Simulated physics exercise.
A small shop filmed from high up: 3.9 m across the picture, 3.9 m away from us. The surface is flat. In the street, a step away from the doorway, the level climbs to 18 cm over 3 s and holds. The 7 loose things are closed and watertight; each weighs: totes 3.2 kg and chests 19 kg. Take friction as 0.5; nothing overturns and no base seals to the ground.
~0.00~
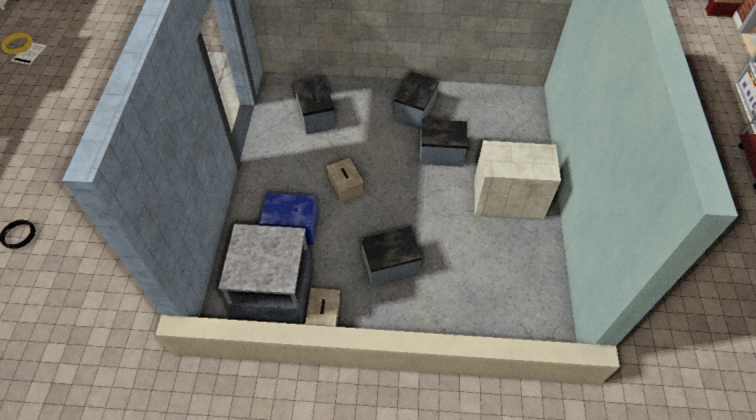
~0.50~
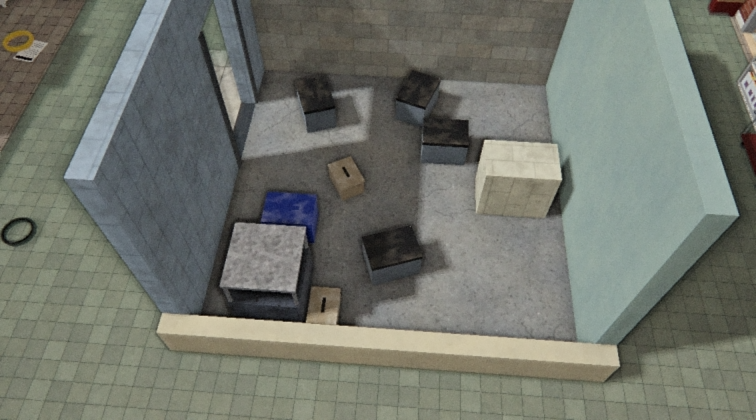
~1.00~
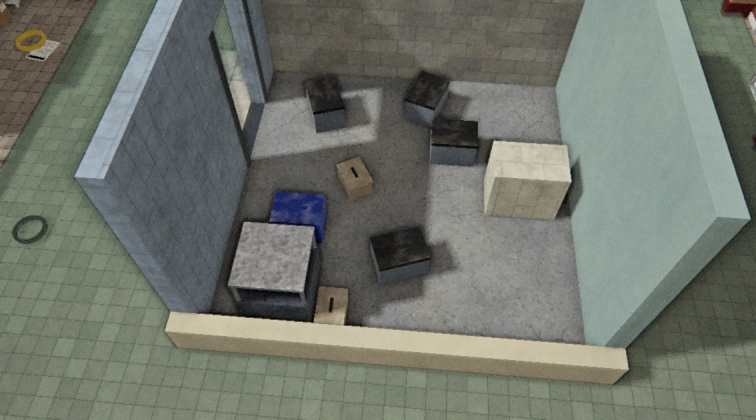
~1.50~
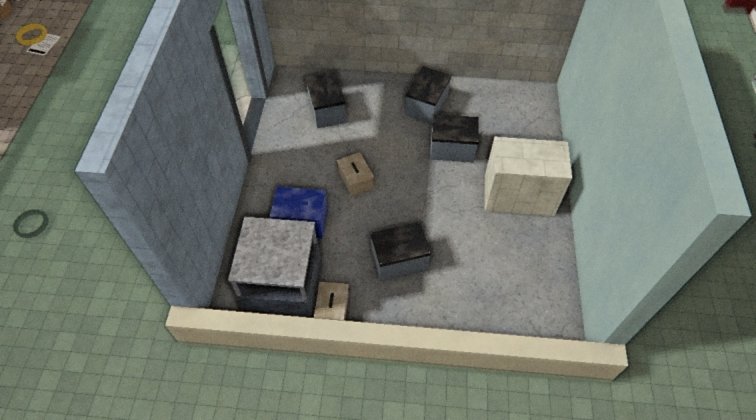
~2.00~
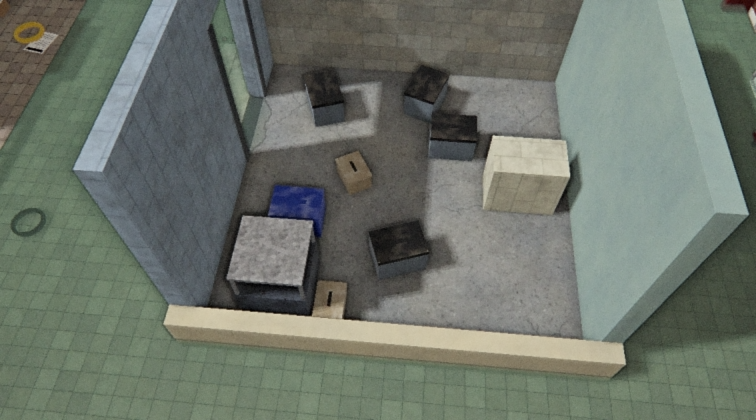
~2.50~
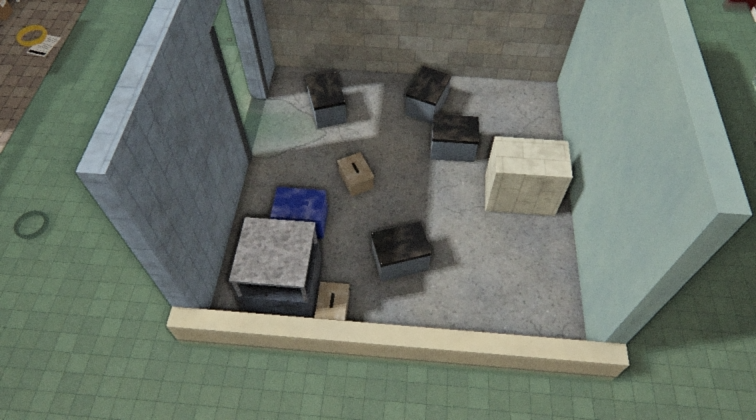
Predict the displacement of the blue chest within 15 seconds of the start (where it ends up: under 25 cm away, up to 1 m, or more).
Blue chest barely shifts.
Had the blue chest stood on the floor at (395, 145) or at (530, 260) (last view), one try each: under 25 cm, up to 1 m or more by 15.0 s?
In turn: It ends far away; it slides a little.
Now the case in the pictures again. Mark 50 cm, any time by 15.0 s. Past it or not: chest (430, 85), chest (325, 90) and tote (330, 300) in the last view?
In that order: Over, over, more.
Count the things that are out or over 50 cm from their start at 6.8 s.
2 of them.
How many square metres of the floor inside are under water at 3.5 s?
About 2.5 m2.
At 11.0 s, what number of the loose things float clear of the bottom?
I count 3.
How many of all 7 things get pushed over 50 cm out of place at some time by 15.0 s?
I count 5.
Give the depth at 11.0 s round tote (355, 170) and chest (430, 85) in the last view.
Roughly 10 and 8 cm.
After 3.5 s the blue chest is near (299, 203), 0.0 m from its start, aground; 0 afloat.
After 6.8 s the blue chest is near (299, 203), 0.0 m from its start, aground; 1 afloat.
After 11.0 s the blue chest is near (299, 203), 0.0 m from its start, aground; 3 afloat.
After 15.0 s the blue chest is near (299, 203), 0.0 m from its start, aground; 5 afloat.
